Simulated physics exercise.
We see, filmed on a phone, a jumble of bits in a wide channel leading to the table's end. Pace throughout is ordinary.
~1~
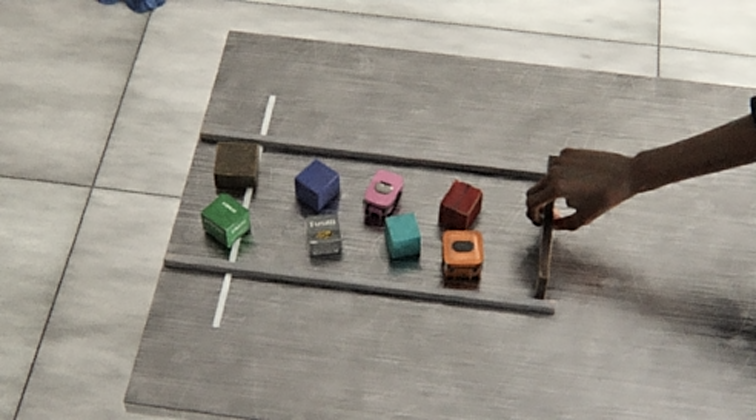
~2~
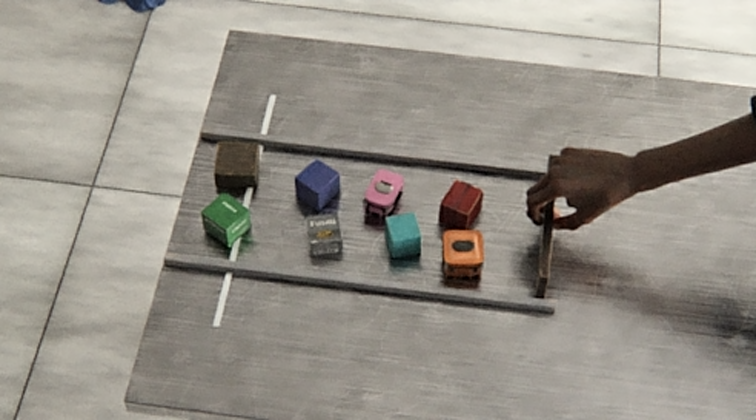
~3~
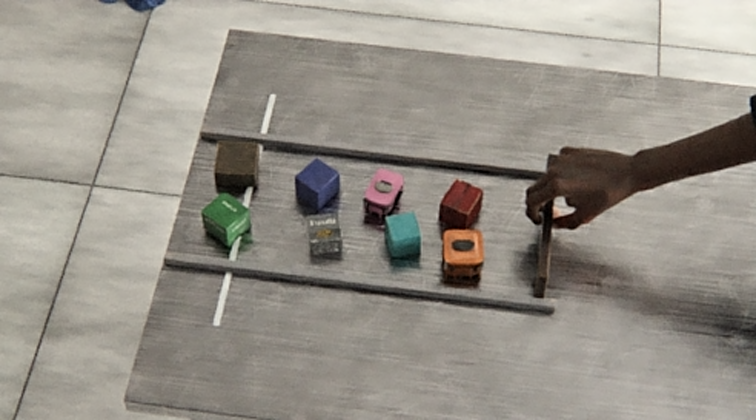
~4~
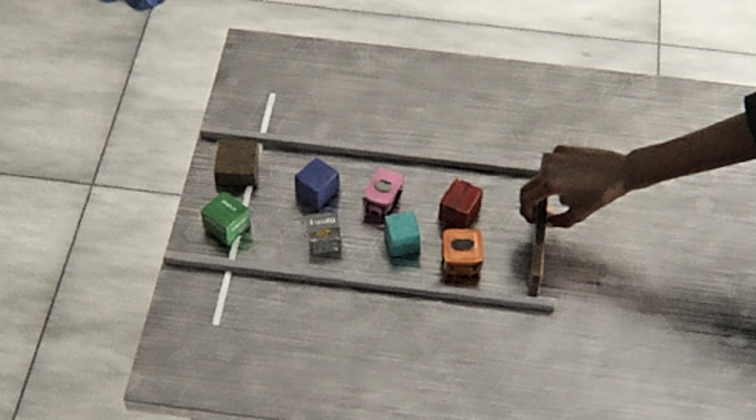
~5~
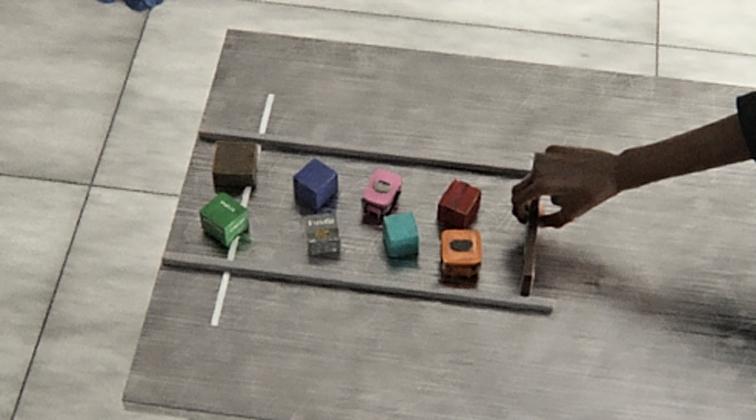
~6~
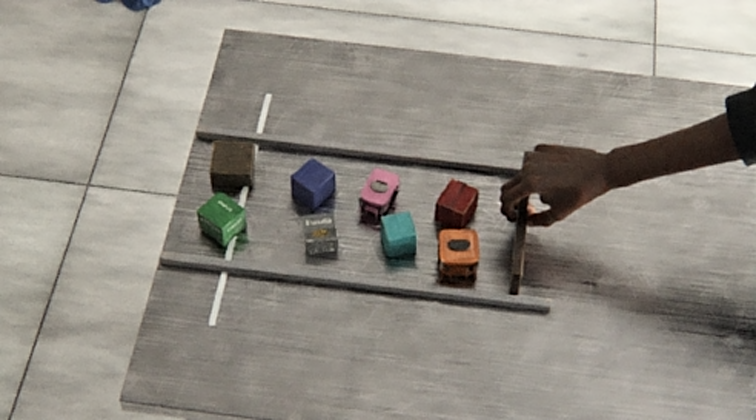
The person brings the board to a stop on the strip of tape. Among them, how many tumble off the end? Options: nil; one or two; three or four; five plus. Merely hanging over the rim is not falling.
Three or four.
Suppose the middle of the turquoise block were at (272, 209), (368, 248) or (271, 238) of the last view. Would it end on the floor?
Try one: It ends up off. Try two: It is still there. Try three: It is still there.
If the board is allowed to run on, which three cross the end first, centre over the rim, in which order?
Listed earliest first, they are the green box, then the black block, then the grey box.
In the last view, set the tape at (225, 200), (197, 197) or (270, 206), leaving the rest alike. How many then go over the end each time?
The counts: 5, 6 and 2.
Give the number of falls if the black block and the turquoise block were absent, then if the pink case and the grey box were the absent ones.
The number fallen is 2, and in the other try 2.
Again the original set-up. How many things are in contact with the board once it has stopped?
All in all, 2.
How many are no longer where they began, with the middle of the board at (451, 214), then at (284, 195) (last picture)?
3, then 8.
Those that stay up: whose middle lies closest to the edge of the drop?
Foremost: The turquoise block.
Early on, none off yet; black block at rest near (233, 164); green box at rest near (222, 218); blue block at rest near (313, 184).
A while later, none off yet; black block at rest near (233, 164); green box at rest near (222, 218); blue block travelled about its own width near (287, 182).
Further along, none off yet; black block travelled about its own width near (192, 155); green box travelled well along near (163, 215); blue block travelled well along near (216, 178).
Finally, the number that fall off is three or four; lost, grey box, blue block, green box and black block.
